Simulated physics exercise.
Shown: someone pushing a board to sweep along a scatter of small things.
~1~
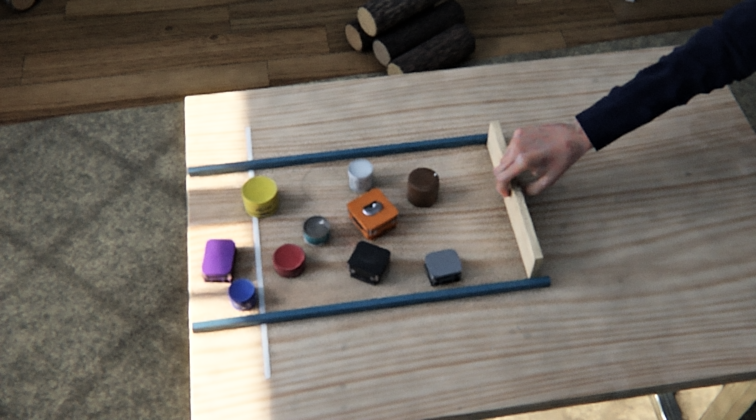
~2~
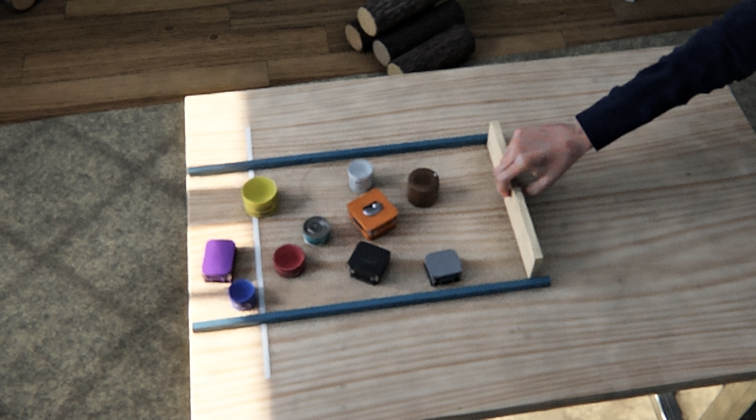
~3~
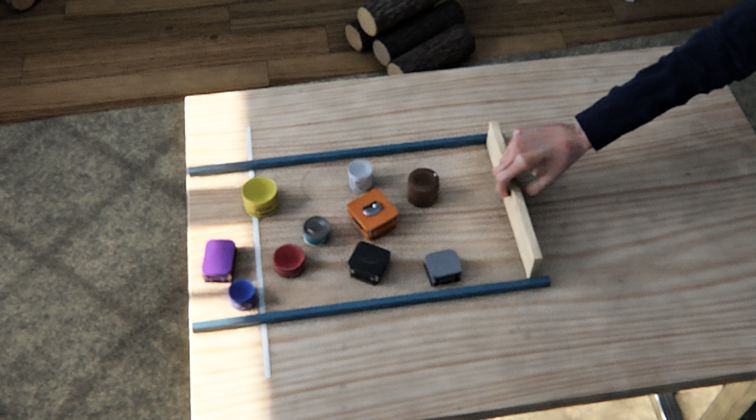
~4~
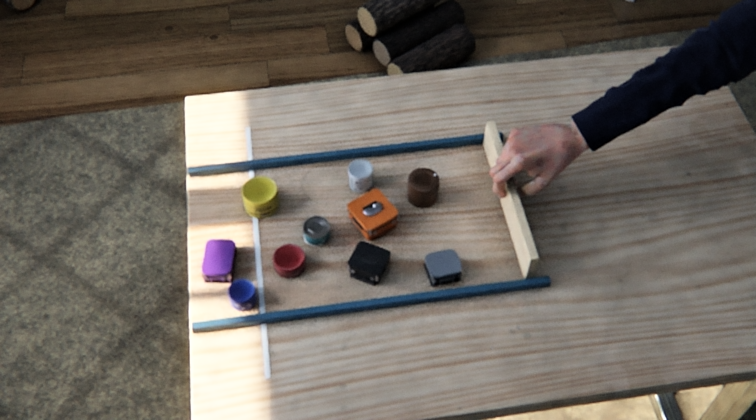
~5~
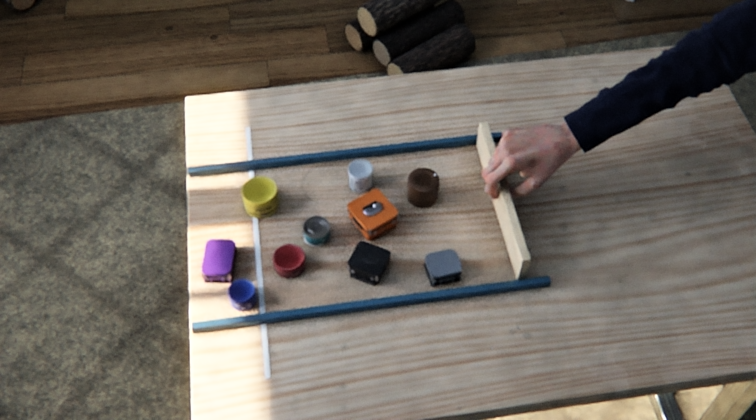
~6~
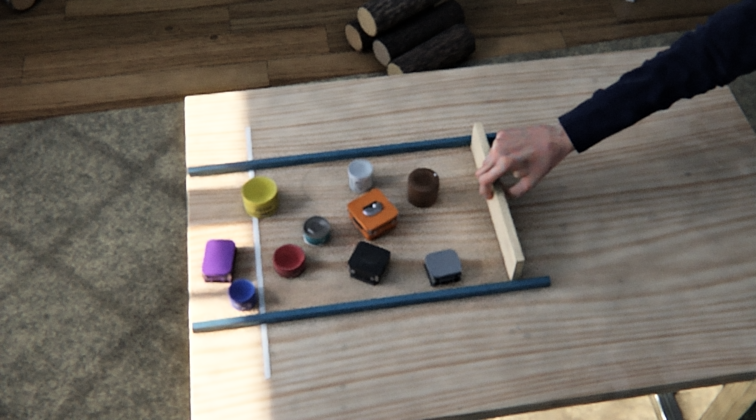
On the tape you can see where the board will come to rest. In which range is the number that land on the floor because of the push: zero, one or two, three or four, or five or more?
Honestly, the push sends one or two of them over the end.
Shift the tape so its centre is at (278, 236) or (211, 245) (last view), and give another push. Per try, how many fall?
1, then 6.
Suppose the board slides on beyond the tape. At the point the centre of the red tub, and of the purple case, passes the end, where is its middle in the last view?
Approx. (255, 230) / approx. (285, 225) for the other.
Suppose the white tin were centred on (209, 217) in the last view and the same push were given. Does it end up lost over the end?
From that start, the object then is safe.
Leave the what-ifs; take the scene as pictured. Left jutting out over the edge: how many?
The total here is 1.
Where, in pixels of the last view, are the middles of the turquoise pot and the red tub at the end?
The turquoise pot ends at (203, 238) and the red tub at (193, 262).
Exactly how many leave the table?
The answer is exactly 1.
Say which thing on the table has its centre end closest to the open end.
Nearest at the end: The red tub.
Soon after, none off yet; purple case at rest near (220, 261); blue tub at rest near (243, 295); yellow tub at rest near (261, 197).
At rest, the number that fall off is one or two; fallen, purple case.
